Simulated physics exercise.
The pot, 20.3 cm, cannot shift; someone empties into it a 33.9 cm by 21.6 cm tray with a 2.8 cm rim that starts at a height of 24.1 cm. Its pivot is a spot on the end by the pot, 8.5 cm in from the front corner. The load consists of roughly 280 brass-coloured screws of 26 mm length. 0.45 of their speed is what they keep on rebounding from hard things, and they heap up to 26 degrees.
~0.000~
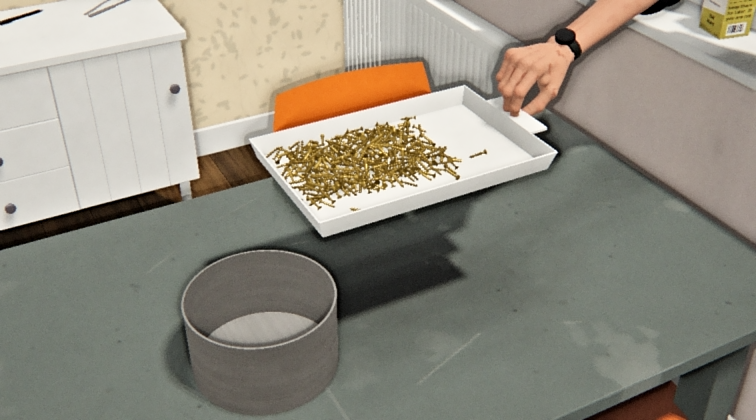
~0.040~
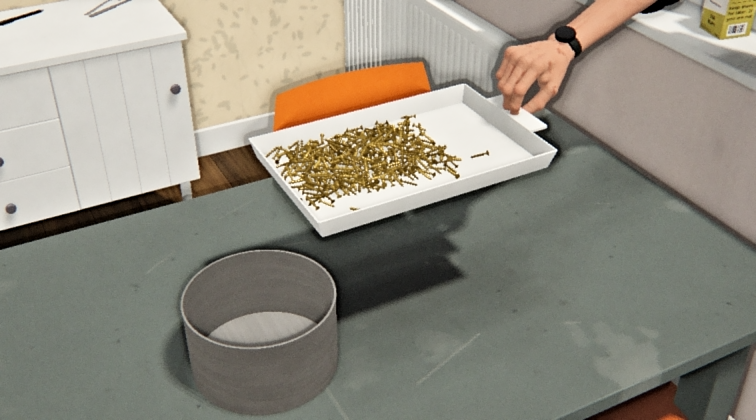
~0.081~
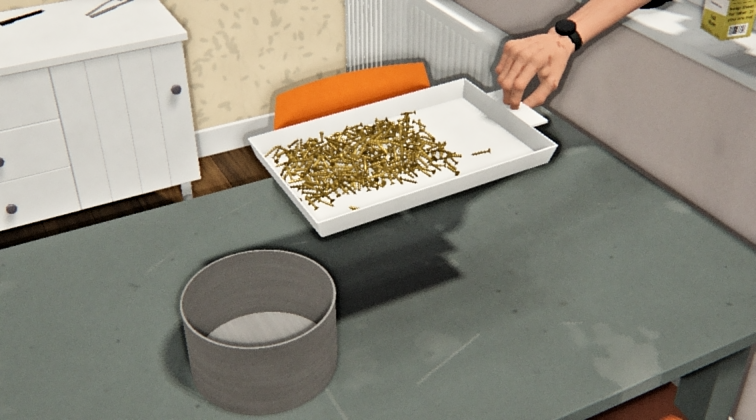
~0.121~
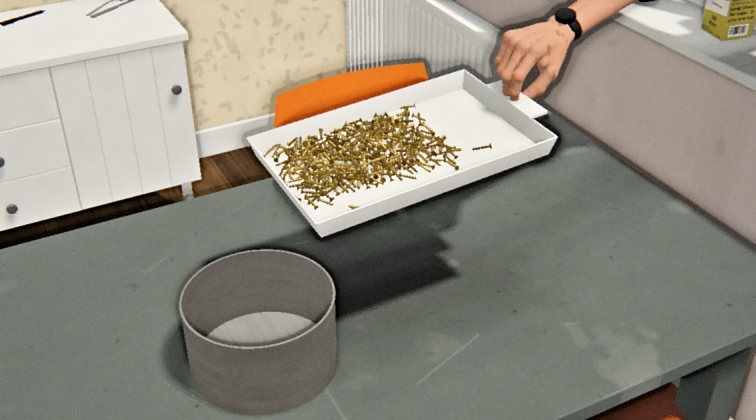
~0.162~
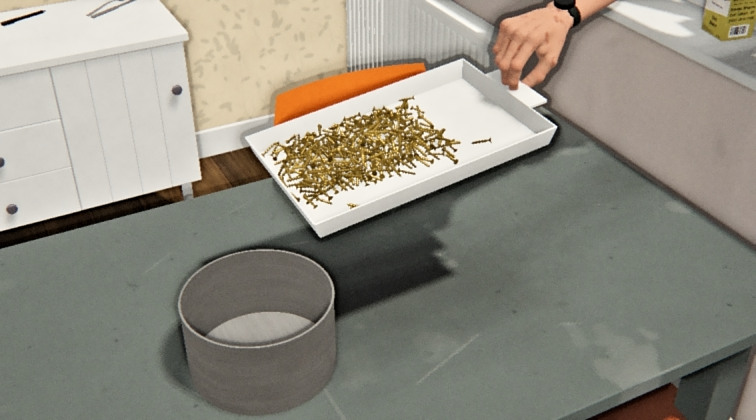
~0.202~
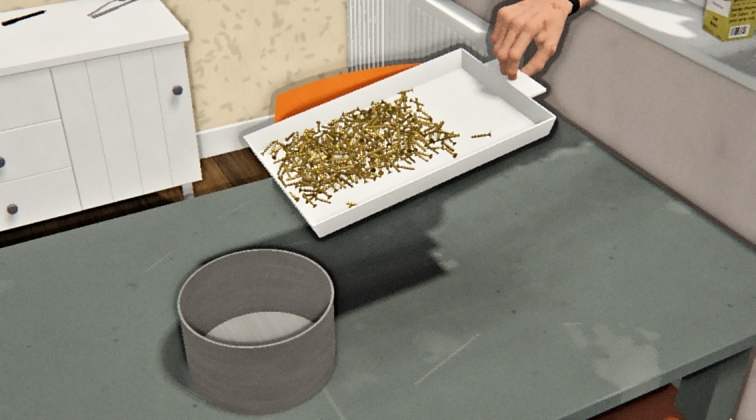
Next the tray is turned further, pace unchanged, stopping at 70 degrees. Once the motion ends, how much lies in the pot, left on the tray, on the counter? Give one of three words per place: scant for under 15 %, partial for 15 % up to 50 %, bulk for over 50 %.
Outcome: Pot: That should get a moderate amount; tray: That should get more than half; counter: That should get only a little.
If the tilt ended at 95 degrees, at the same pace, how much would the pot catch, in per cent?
About 90 in a hundred would end up in the pot.
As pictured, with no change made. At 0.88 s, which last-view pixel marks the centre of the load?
Expected load position: Near (287, 178).
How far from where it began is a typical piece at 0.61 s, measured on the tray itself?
Around 4 centimetres.
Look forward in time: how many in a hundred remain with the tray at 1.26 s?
Of the load, some 70 percent.
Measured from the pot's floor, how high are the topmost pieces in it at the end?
Measured height: Approx. 1.5 cm.
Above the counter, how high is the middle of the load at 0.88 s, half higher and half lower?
Roughly 28 centimetres, give or take.
After 0.61 s, tilt 39 degrees; the tray holds 100 %, the pot 0 %.
Then, at 0.88 s, tilt 58 degrees; the tray holds 100 %, the pot 0 %.
After 1.26 s, tilt 70 degrees; the tray holds 70 %, the pot 15 %.
At rest (2.3 s), pot 35 %, tray 60 %, counter 5 %.
